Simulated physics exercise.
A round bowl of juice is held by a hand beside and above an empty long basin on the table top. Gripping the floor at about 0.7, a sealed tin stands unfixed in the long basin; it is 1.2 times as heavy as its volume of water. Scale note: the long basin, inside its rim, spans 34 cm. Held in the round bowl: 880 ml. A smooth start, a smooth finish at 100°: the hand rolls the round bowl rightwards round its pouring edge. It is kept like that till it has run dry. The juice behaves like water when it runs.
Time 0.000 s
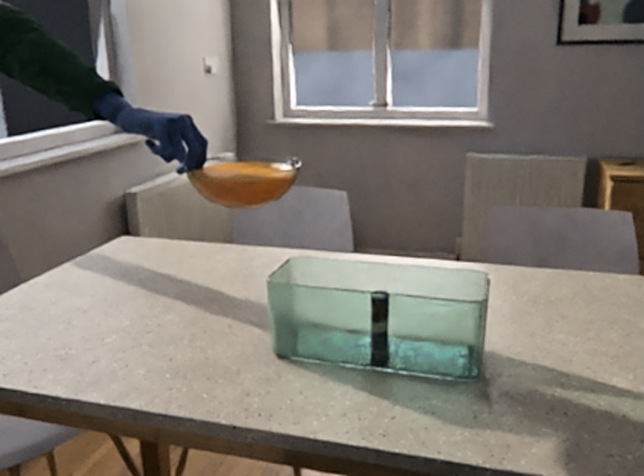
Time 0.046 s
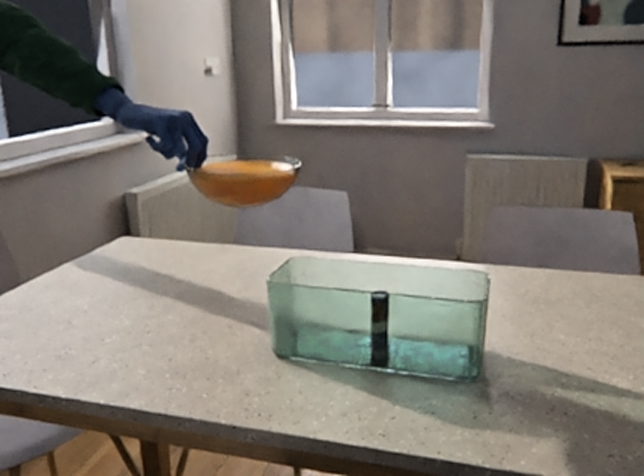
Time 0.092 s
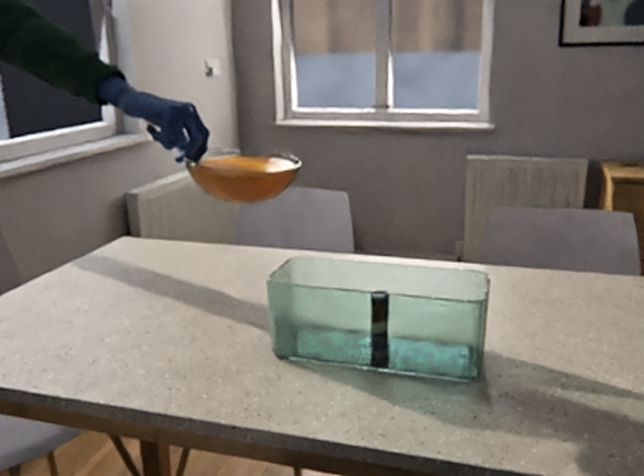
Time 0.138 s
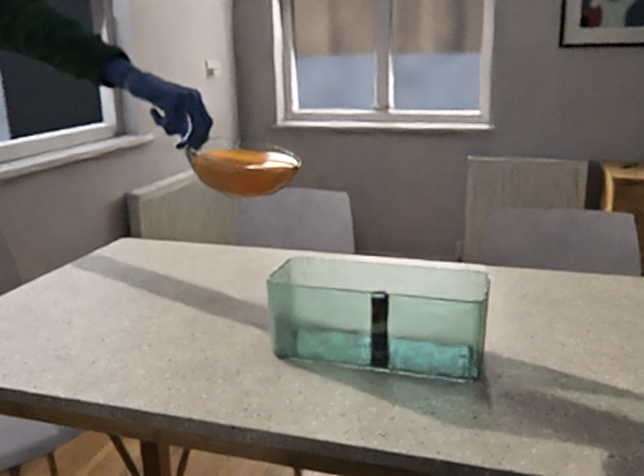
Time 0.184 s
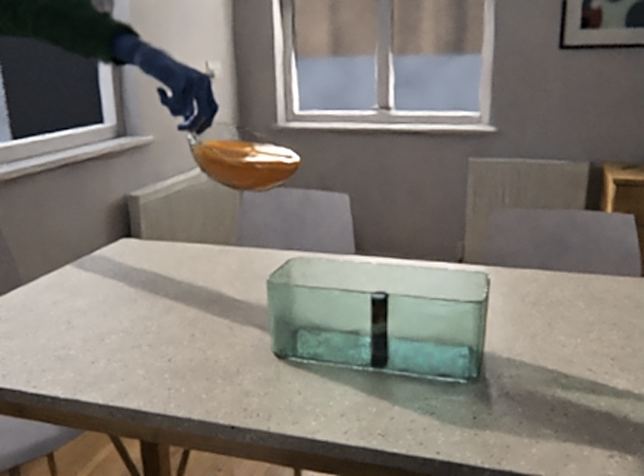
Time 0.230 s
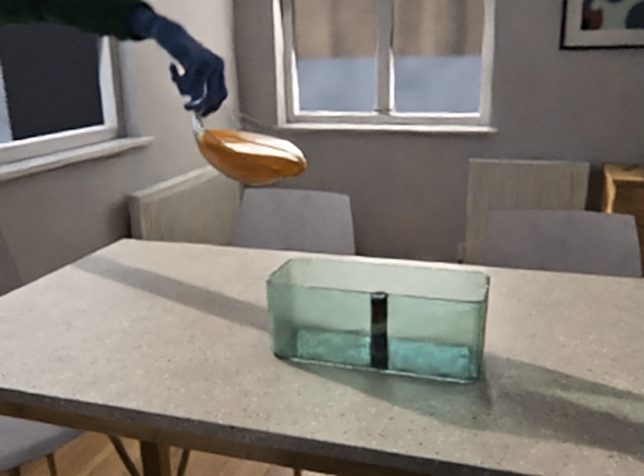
A gloved hand gradually tilting a round glass bowl of orange juice rightwards above a table with a long green glass basin.
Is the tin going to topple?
No, upright.
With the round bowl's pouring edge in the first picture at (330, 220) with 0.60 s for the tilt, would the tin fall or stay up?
Then it stays on its base.
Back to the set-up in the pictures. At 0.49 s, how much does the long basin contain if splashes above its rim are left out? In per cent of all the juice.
10 %, give or take.
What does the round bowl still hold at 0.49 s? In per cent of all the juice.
Roughly 12 %.
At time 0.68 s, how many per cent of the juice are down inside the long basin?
Reading: Approx. 88 %.
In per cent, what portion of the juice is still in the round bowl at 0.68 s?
Share remaining: Approx. 0 %.
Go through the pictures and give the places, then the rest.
It leans 0°; its right rim is at (297, 168); the juice meets the walls at (198, 169) and (296, 173); the long basin's rim runs from (279, 269) to (488, 288); the tin's top is at (380, 296), in the first picture.
It leans 1°; its right rim is at (297, 168); the juice meets the walls at (198, 167) and (296, 171), in the second picture.
It leans 6°; its right rim is at (297, 168); the juice meets the walls at (198, 162) and (296, 169), in the third picture.
It leans 13°; its right rim is at (296, 168); the juice meets the walls at (199, 154) and (297, 165), in the fourth picture.
It leans 21°; its right rim is at (296, 169); the juice meets the walls at (201, 143) and (292, 162); 4 per cent is over the edge, in the fifth picture.
It leans 32°; its right rim is at (295, 169); the juice meets the walls at (204, 132) and (284, 154); 9 per cent is over the edge, in the sixth picture.
Then, 0.49 s in, the tilt is 92° and 12 per cent is still to pour; the tin stands where it began.
Then, 0.68 s in, the tilt is 100° and 0 per cent is still to pour; the tin stands where it began.
Then, 0.88 s in, the tilt is 100° and 0 per cent is still to pour; the tin stands where it began.
Then, 1.10 s in, the tilt is 100° and 0 per cent is still to pour; the tin stands where it began.
Finally, the tin stands where it began.
